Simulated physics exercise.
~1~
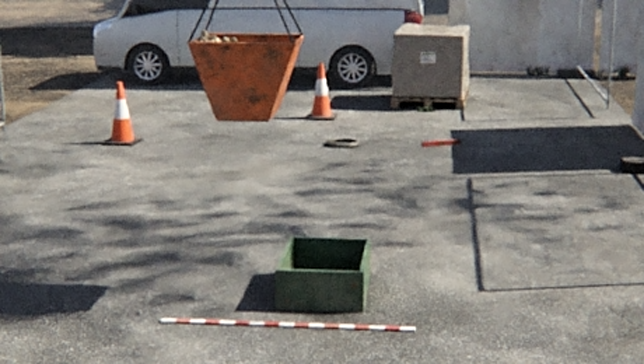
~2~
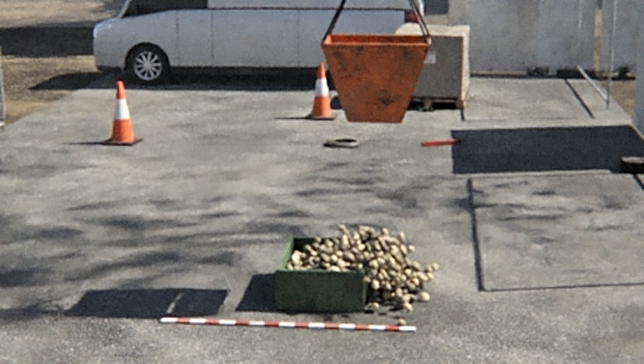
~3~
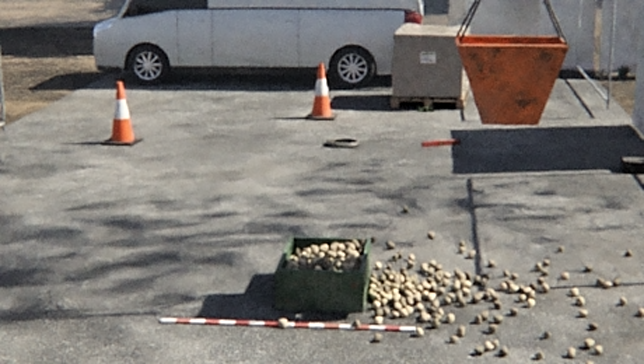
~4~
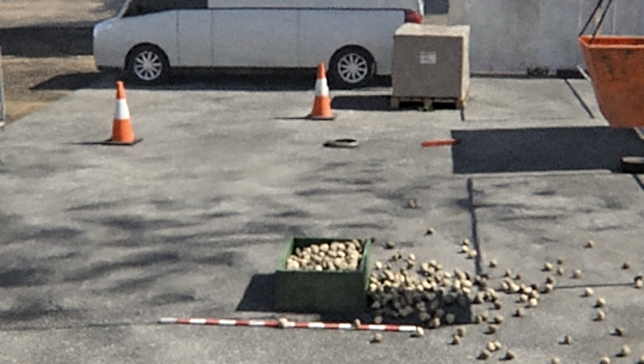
On a paved yard with a pale van, two traffic cones and a large box behind, an orange skip hangs from cables, loaded with round stones. It travels steadily to the right, above and beyond a green open bin standing near a red and white striped staff. Stones drop into the bin and heap up against and over its right side. As the skip carries on, emptied, stones scatter across the ground to the right. At the end the skip reaches the right edge, with most stones filling the bin and the rest strewn beside it.
